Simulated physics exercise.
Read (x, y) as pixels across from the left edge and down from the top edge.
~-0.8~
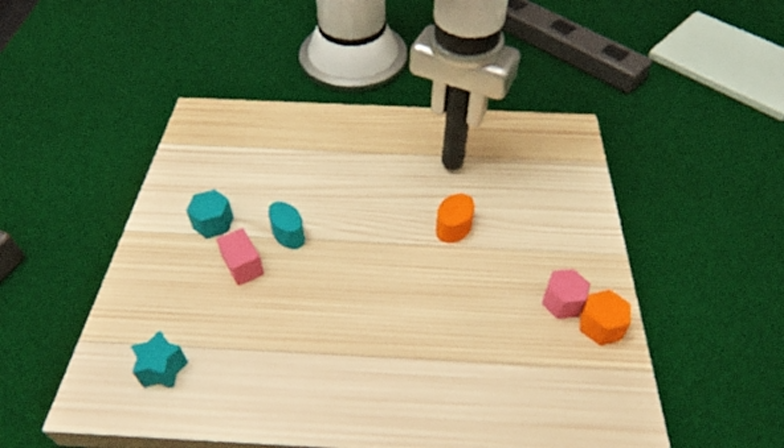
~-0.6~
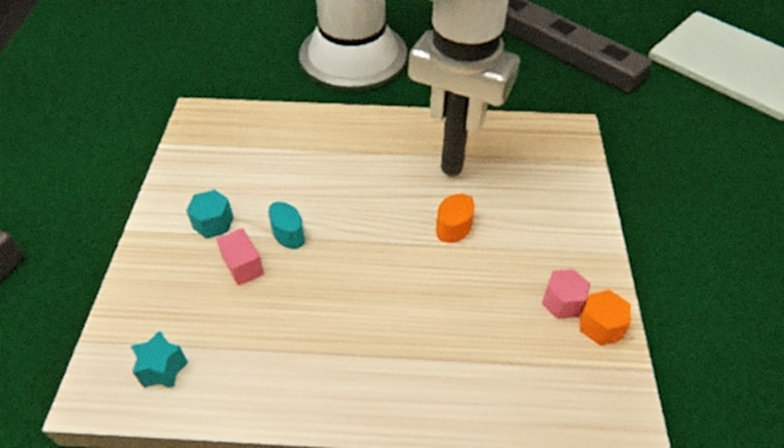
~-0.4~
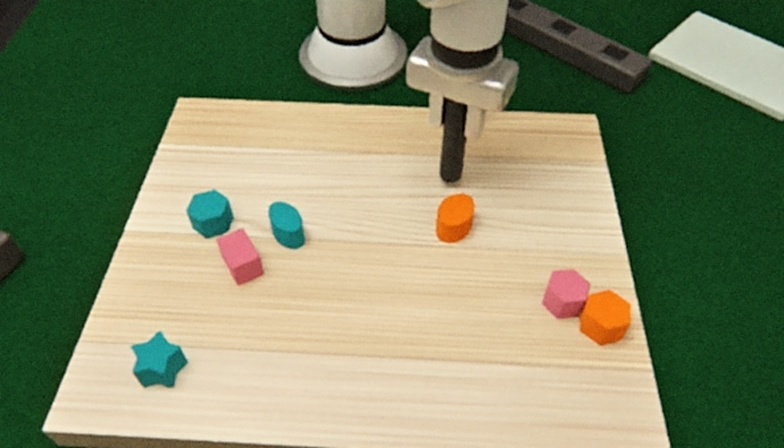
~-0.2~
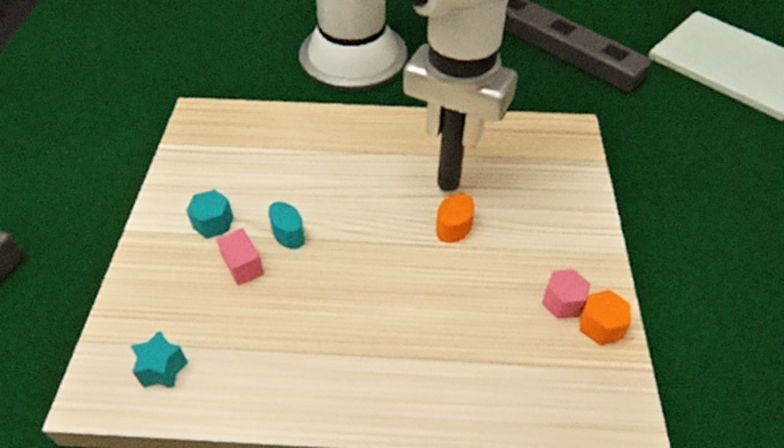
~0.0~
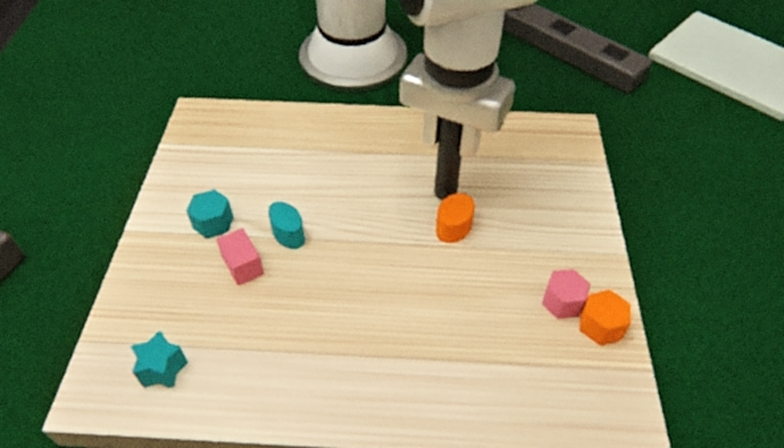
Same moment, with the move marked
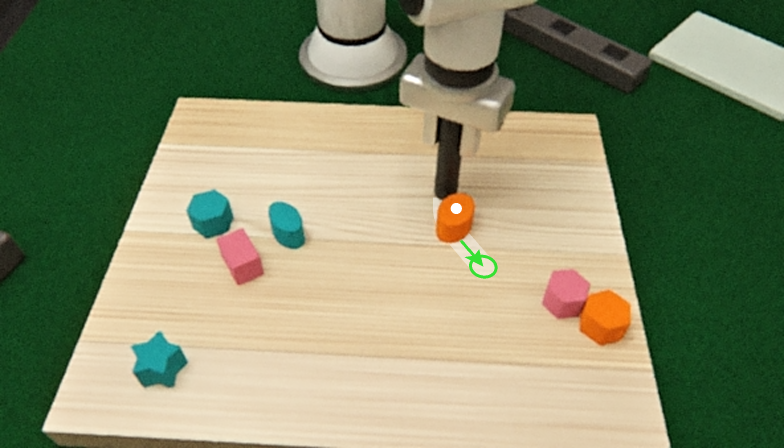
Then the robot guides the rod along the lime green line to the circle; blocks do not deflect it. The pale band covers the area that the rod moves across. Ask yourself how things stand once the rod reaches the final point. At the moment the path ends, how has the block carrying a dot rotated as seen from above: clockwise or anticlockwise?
Viewed from above, clockwise.
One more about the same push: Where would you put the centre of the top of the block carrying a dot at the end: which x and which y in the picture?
I'd guess (474, 271).
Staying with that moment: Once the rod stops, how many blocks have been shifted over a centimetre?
It's going to be one.
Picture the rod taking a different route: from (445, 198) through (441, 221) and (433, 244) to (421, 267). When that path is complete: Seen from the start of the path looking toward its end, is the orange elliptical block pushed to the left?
Going by the path, yes.
The drawn path runs from (445, 198) through (448, 222) and (464, 244) to (483, 267); the dot is on the orange elliptical block.
What follows on the original path. One third of the way, rod (448, 217); orange elliptical block (461, 227).
Two thirds of the way, rod (465, 240); orange elliptical block (470, 252), turned 25° clockwise.
At the end, rod (484, 262); orange elliptical block (474, 271), turned 75° clockwise; pink hexagonal block not moved.
